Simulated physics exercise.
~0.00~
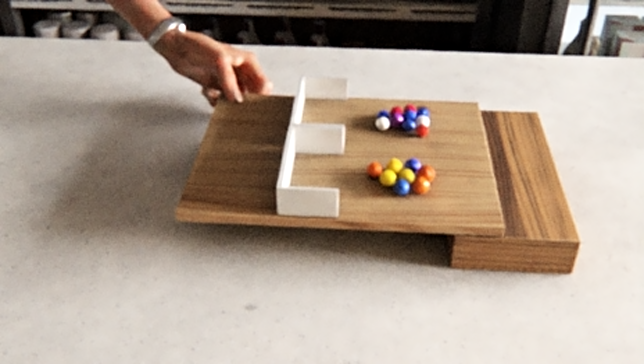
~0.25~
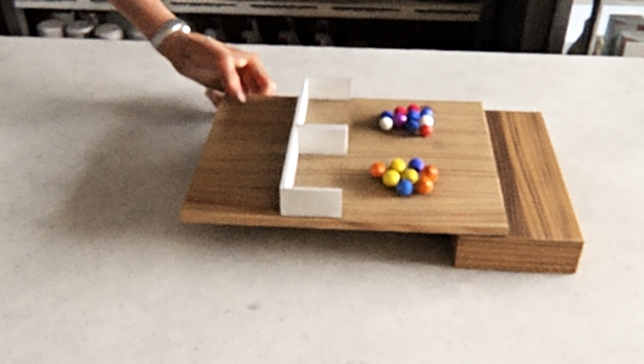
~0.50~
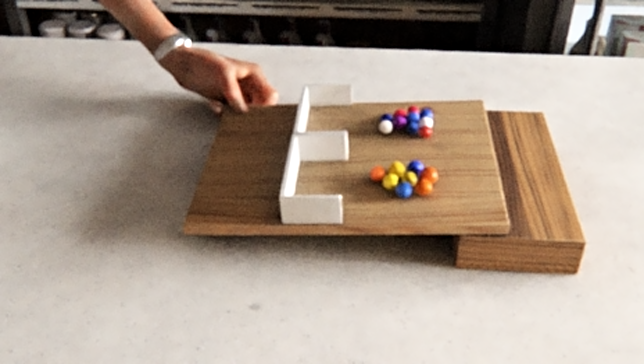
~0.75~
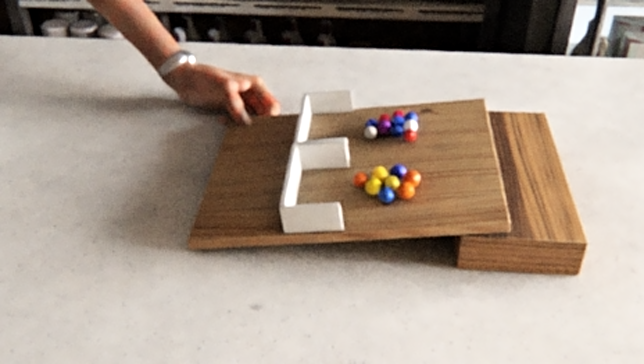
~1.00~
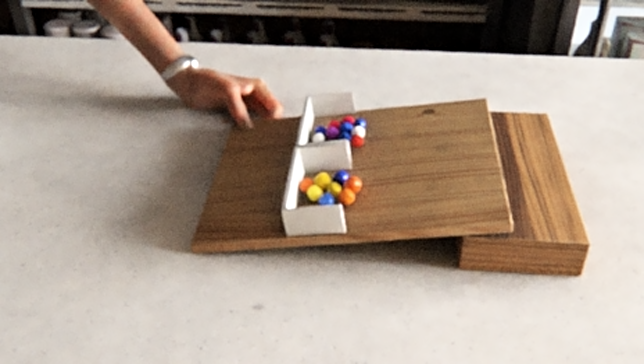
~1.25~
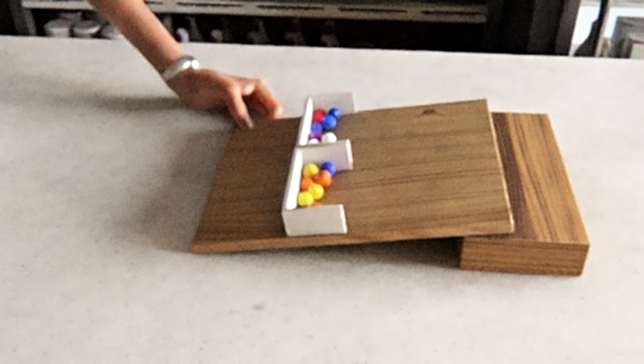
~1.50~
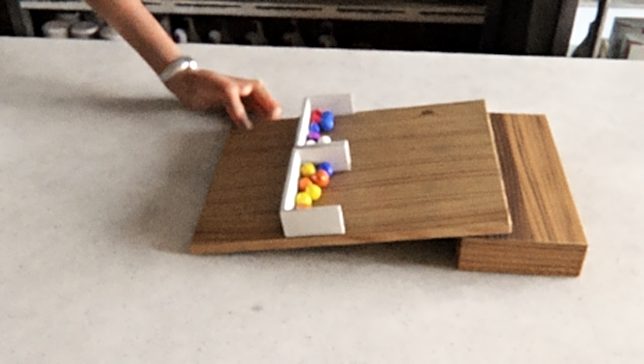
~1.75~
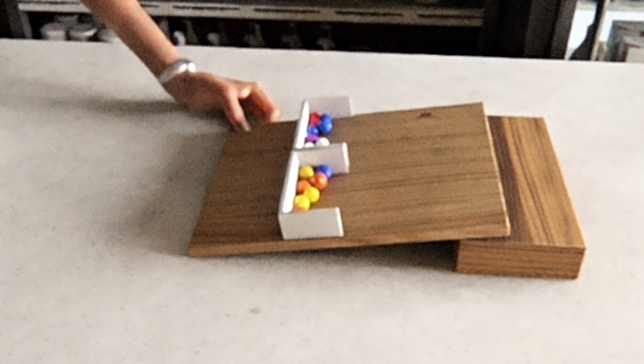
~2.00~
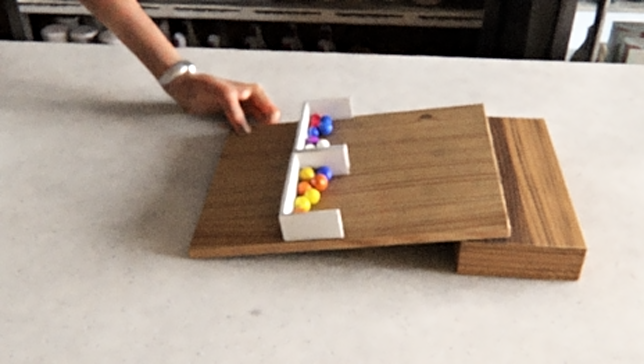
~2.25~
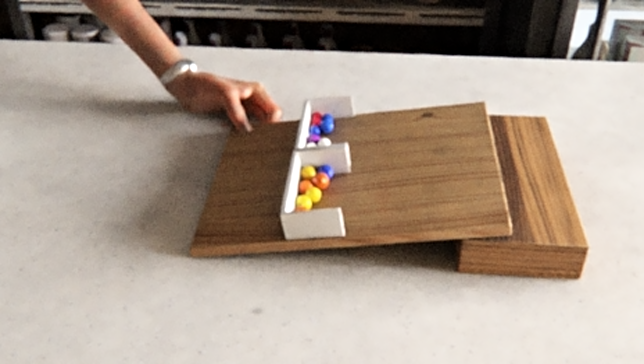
Two clusters of colourful balls rolling left down a wooden board as a hand lowers its end, gathering against white barriers.
